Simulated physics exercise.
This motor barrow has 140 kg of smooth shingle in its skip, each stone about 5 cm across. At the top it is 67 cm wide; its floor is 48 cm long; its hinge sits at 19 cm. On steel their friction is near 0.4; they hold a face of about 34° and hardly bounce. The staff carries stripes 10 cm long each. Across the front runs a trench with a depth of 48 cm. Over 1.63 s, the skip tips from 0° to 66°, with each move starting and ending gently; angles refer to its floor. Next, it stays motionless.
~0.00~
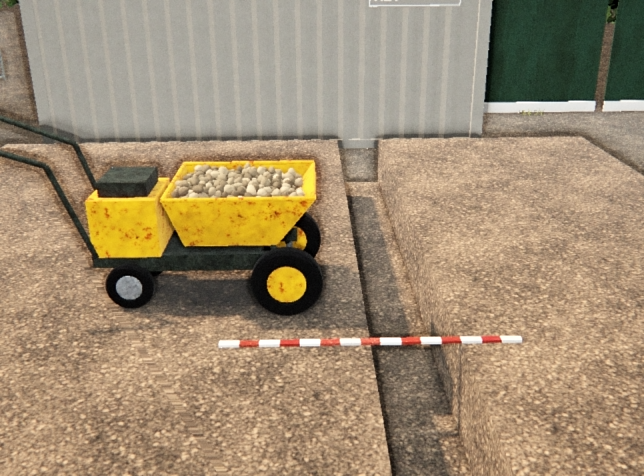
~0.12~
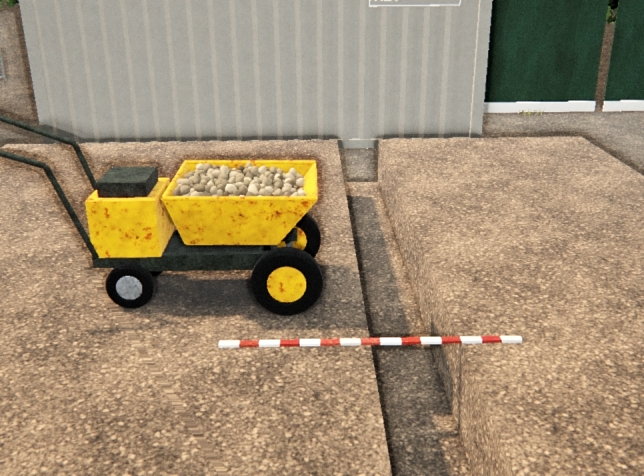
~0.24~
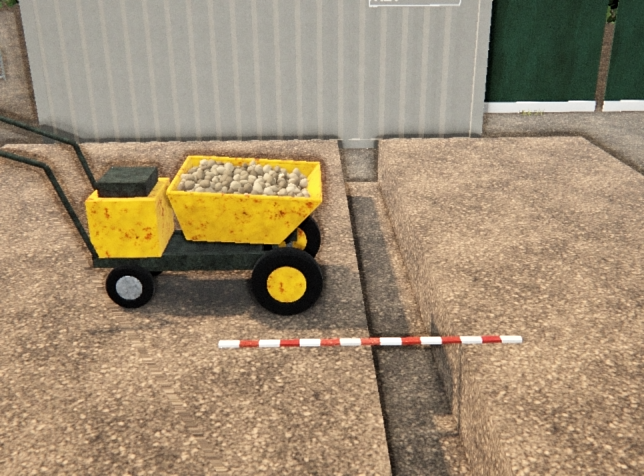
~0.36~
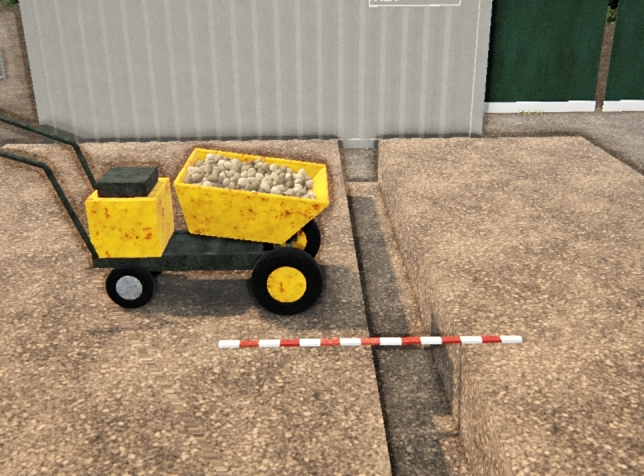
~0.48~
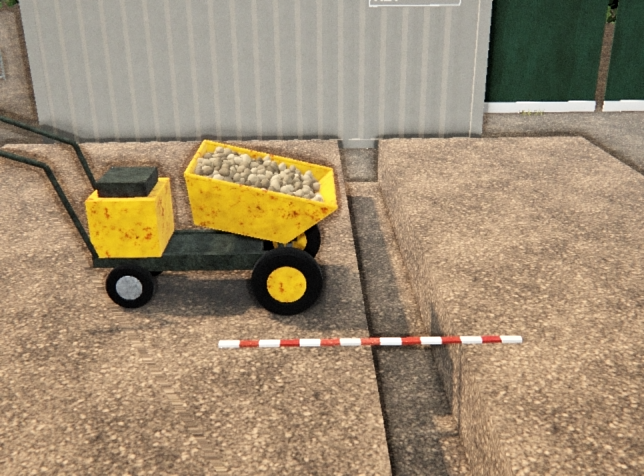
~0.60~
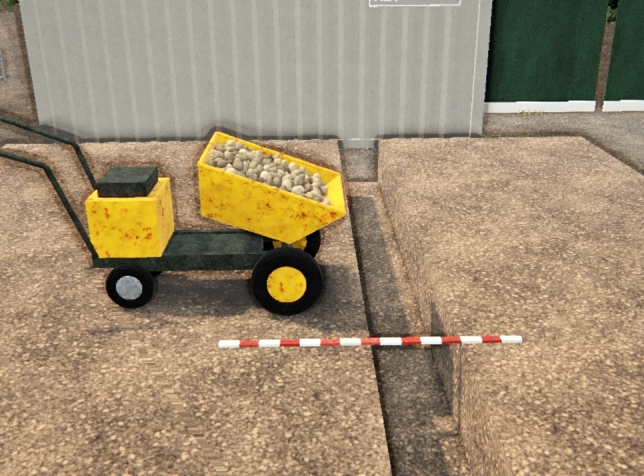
A yellow motor barrow with a skip full of pale, rounded stones stands on brown, gritty ground at left, seen from a fixed, slightly raised side view. A narrow trench runs to its right, crossed by a red-and-white striped staff, with a grey ribbed wall and dark green panels behind. The skip tilts gently, then faster, its left end rising and its right lip shifting rightward, while the wheels stay still.
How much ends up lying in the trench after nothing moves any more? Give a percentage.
A share of about 97 per cent.
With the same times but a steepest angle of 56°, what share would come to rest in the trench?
Share in trench: Approx. 75%.
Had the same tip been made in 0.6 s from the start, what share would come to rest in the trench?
In that case some 80 per cent.
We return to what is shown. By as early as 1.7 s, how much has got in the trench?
By that point it's something like 55 in a hundred.
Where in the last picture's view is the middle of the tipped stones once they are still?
Their middle lands near (407, 348).
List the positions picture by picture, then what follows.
In the first frame, the skip is at 0°, its lip at (315, 199); the top of the load is at (232, 173).
In the second frame, the skip is at 1°, its lip at (317, 199); the top of the load is at (221, 172); the stones move at 0.1 m/s on average.
In the third frame, the skip is at 4°, its lip at (321, 201); the top of the load is at (216, 168); the stones move at 0.2 m/s on average.
In the fourth frame, the skip is at 8°, its lip at (328, 203); the top of the load is at (220, 163); the stones move at 0.3 m/s on average.
The fifth frame shows lip at (337, 208), floor tilted 14°, highest stones at (227, 156); the stones move at 0.4 m/s on average.
In the sixth frame, the skip is at 20°, its lip at (346, 214); the top of the load is at (229, 150); the stones move at 0.5 m/s on average.
After 1.2 s the floor is at 56°; 99 % in the skip, 1 % in the trench; the foremost stones are at (386, 239).
After 1.7 s the floor is at 66°; 45 % in the skip, 53 % in the trench, 2 % past the trench; the foremost stones are at (468, 277).
After 2.1 s the floor is at 66°; 23 % in the skip, 74 % in the trench, 3 % past the trench; the foremost stones are at (513, 269).
After 4.0 s the floor is at 66°; 0 % in the skip, 97 % in the trench, 3 % past the trench; the foremost stones are at (535, 263).
